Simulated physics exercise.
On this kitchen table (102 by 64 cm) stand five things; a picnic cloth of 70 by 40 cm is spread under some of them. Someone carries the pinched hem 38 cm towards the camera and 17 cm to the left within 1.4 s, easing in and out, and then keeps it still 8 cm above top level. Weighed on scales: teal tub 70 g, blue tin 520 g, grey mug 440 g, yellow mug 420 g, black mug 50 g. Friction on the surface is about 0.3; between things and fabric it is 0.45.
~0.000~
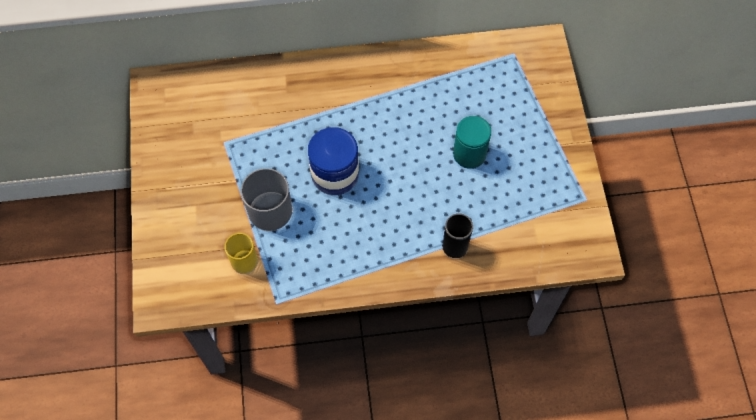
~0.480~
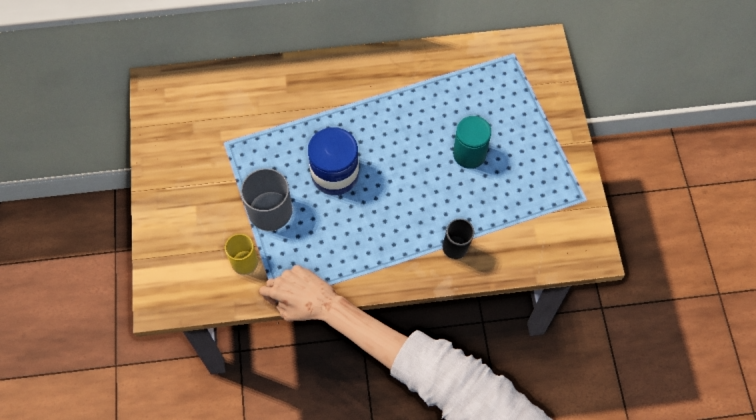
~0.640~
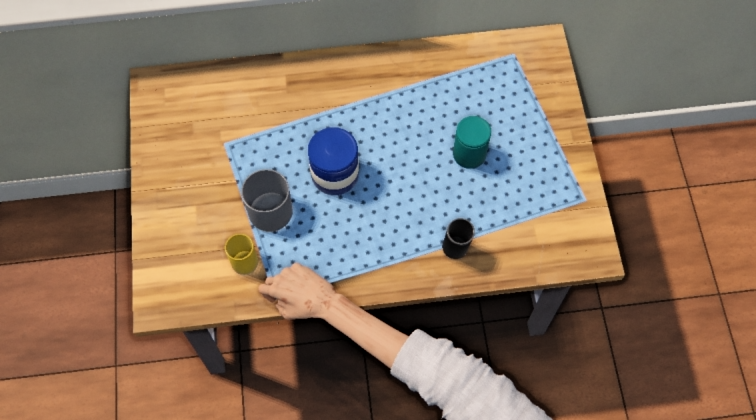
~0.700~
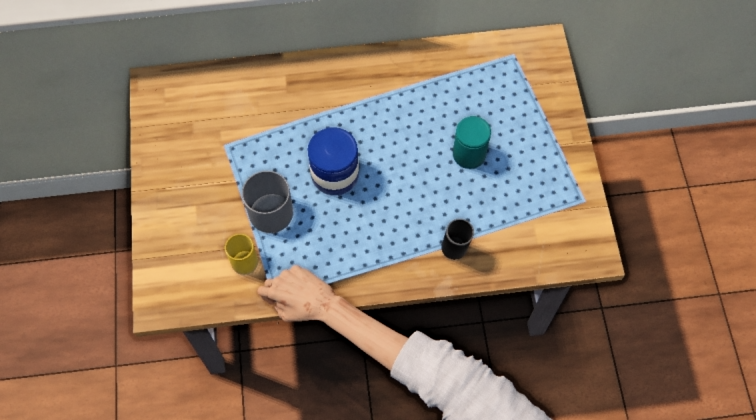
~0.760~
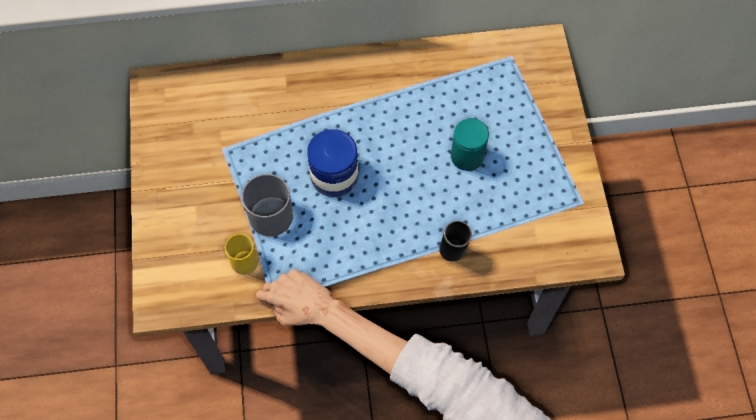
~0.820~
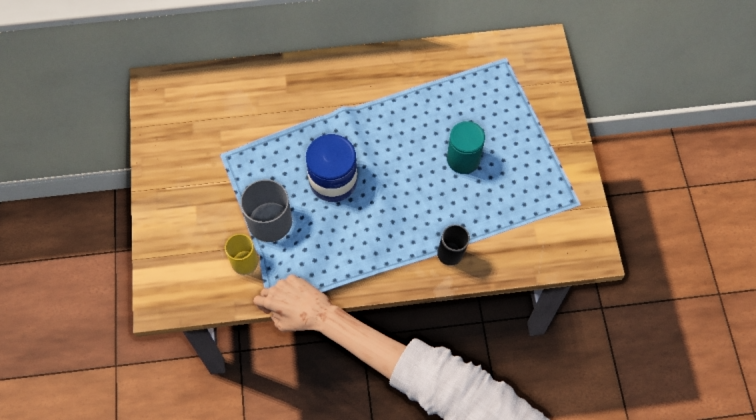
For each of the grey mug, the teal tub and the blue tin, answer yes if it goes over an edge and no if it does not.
Answers: Grey mug yes, teal tub yes, blue tin yes.
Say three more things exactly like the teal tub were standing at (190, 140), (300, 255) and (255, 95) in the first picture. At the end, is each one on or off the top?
First keeps its place, second leaves the top, third keeps its place.
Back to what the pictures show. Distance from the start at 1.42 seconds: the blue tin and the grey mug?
I'd put the blue tin at some 25 centimetres and the grey mug at some 25 centimetres.
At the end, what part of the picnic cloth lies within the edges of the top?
I'd estimate close to 0 per cent.
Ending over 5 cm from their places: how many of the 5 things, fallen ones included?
After counting, the figure is 5.
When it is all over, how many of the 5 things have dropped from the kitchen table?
That works out to 5 of them.
After 1.1 s, 90 % of the picnic cloth is still over the top; grey mug 13 cm off its start, blue tin 13 cm off its start, teal tub 13 cm off its start.
After 1.4 s, 65 % of the picnic cloth is still over the top; teal tub 27 cm off its start, grey mug 26 cm off its start, blue tin 26 cm off its start.
After 1.7 s, 20 % of the picnic cloth is still over the top; teal tub 44 cm off its start at (411, 327), blue tin 44 cm off its start at (289, 367), grey mug over the edge.
After 2.0 s, 0 % of the picnic cloth is still over the top; teal tub over the edge, blue tin over the edge, grey mug over the edge.
After 3.6 s, 0 % of the picnic cloth is still over the top; teal tub over the edge, blue tin over the edge, grey mug over the edge, black mug over the edge.
